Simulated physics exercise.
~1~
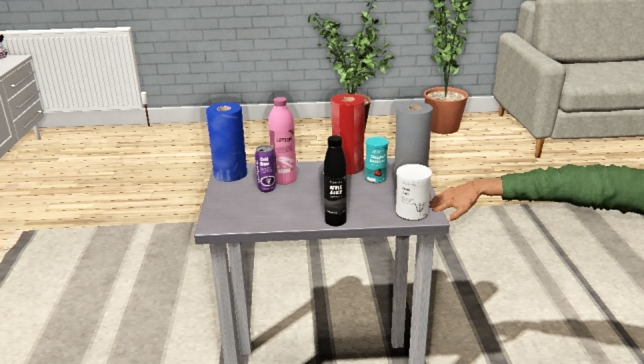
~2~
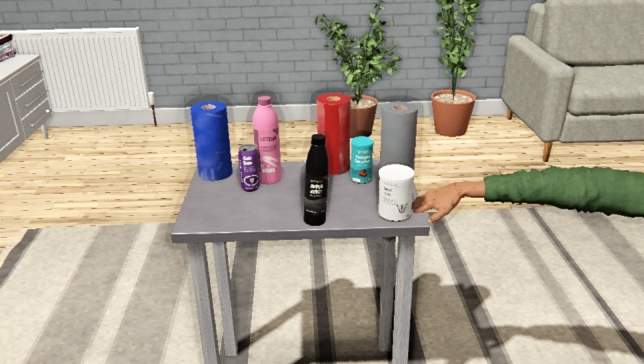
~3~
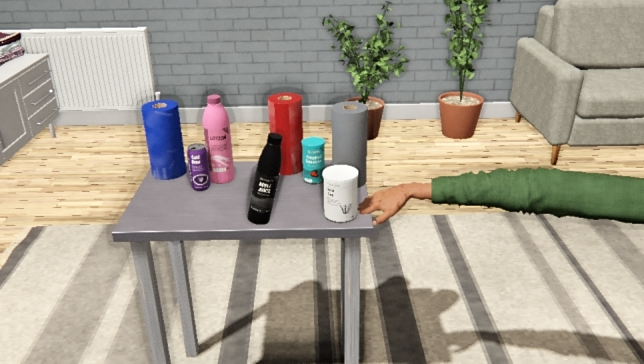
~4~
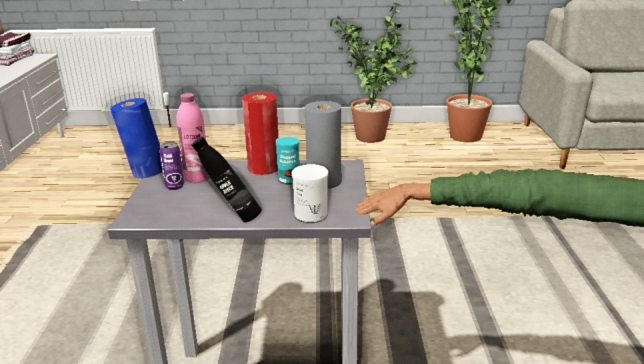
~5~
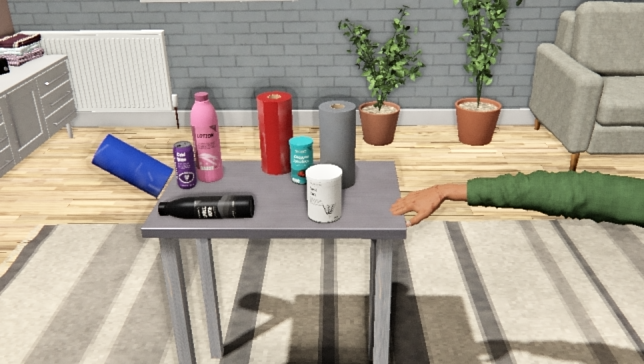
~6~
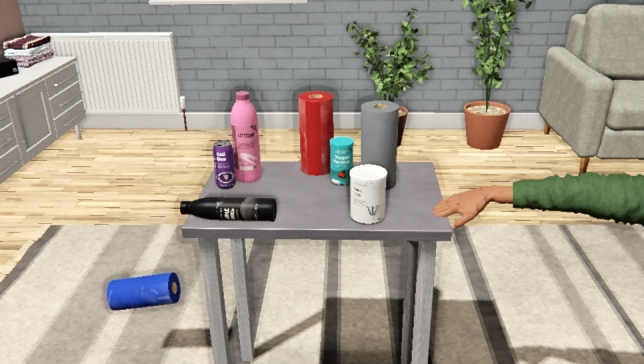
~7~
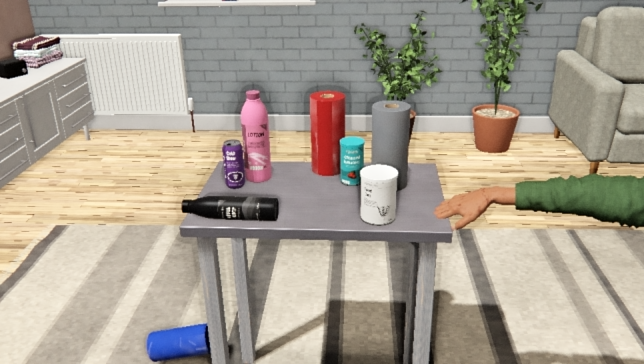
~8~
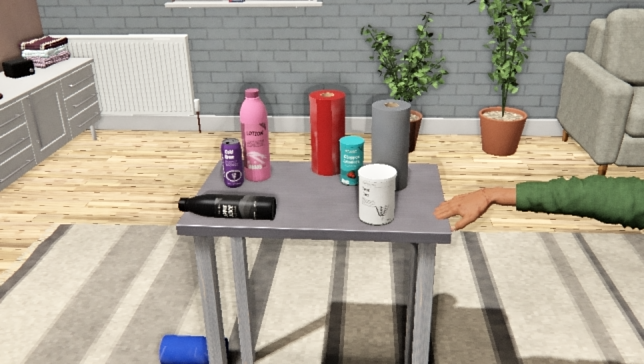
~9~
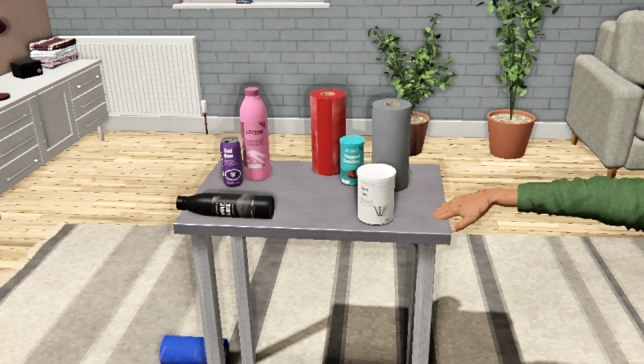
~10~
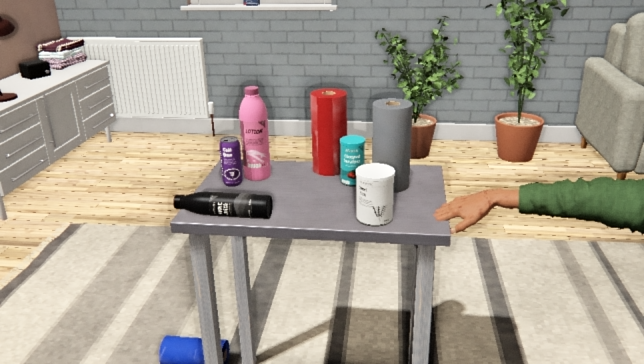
An arm in a green sleeve rested by a small grey table as it slid left and back right; the black bottle toppled onto its side and the blue roll fell to the floor, while the other containers and rolls stayed standing.
